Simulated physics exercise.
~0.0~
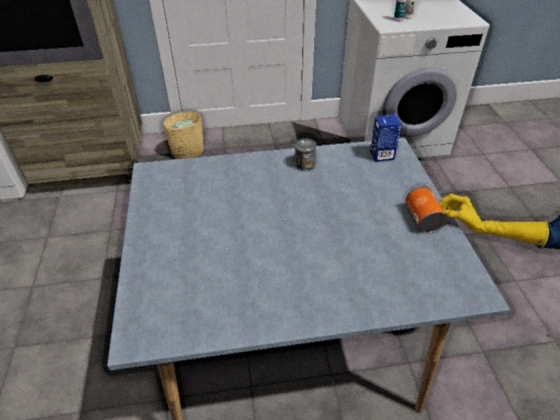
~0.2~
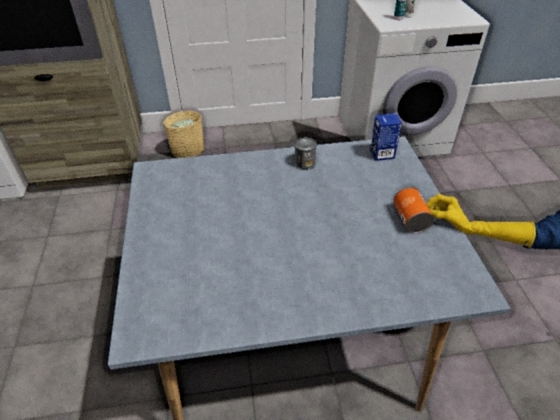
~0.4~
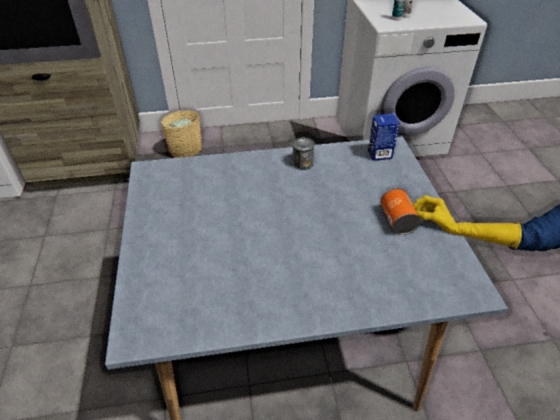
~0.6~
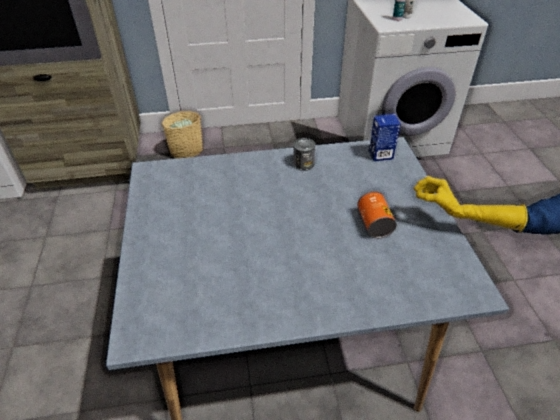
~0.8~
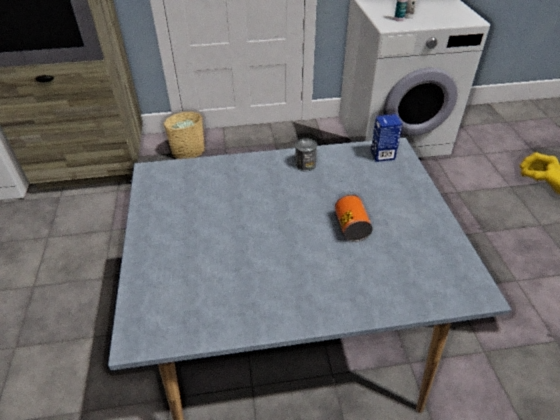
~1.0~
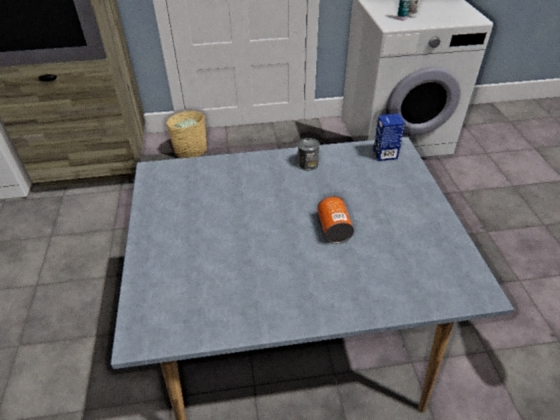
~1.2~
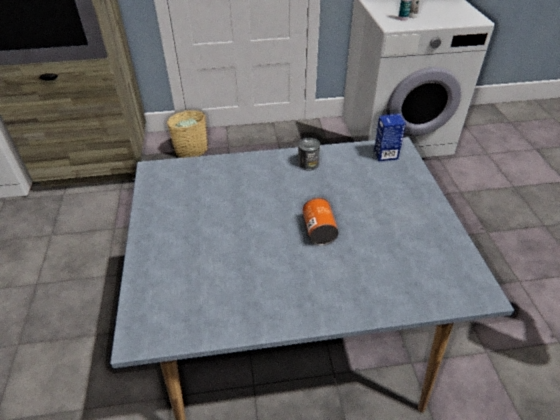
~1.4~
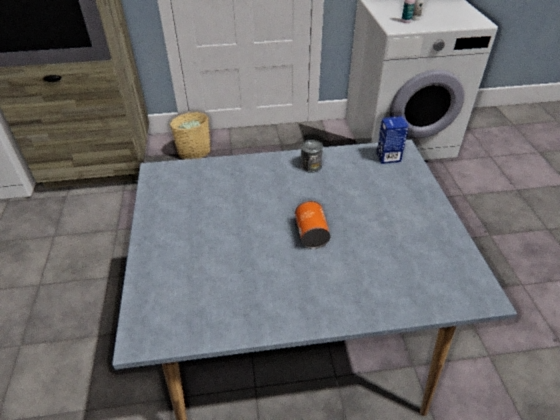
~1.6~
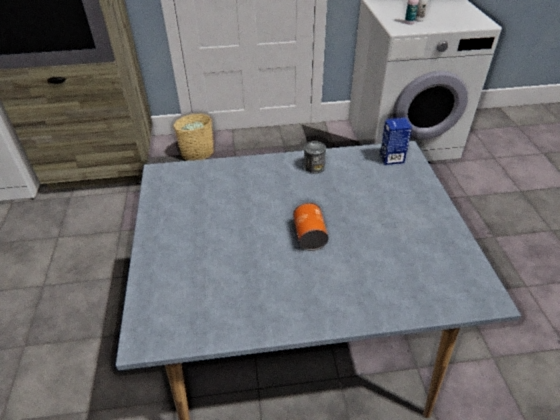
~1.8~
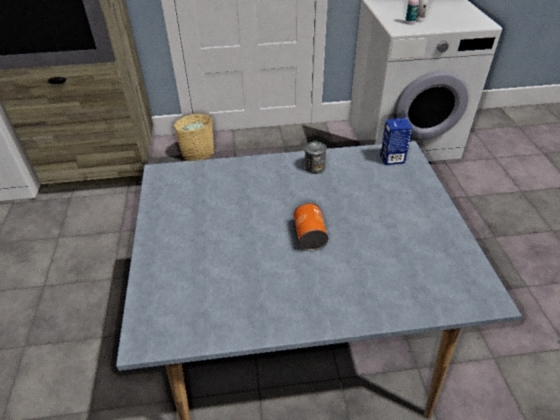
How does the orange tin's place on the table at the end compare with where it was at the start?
At the start the orange tin is near the right edge of the table, and at the end it lies farther left and slightly nearer the viewer, around the middle of the table top.
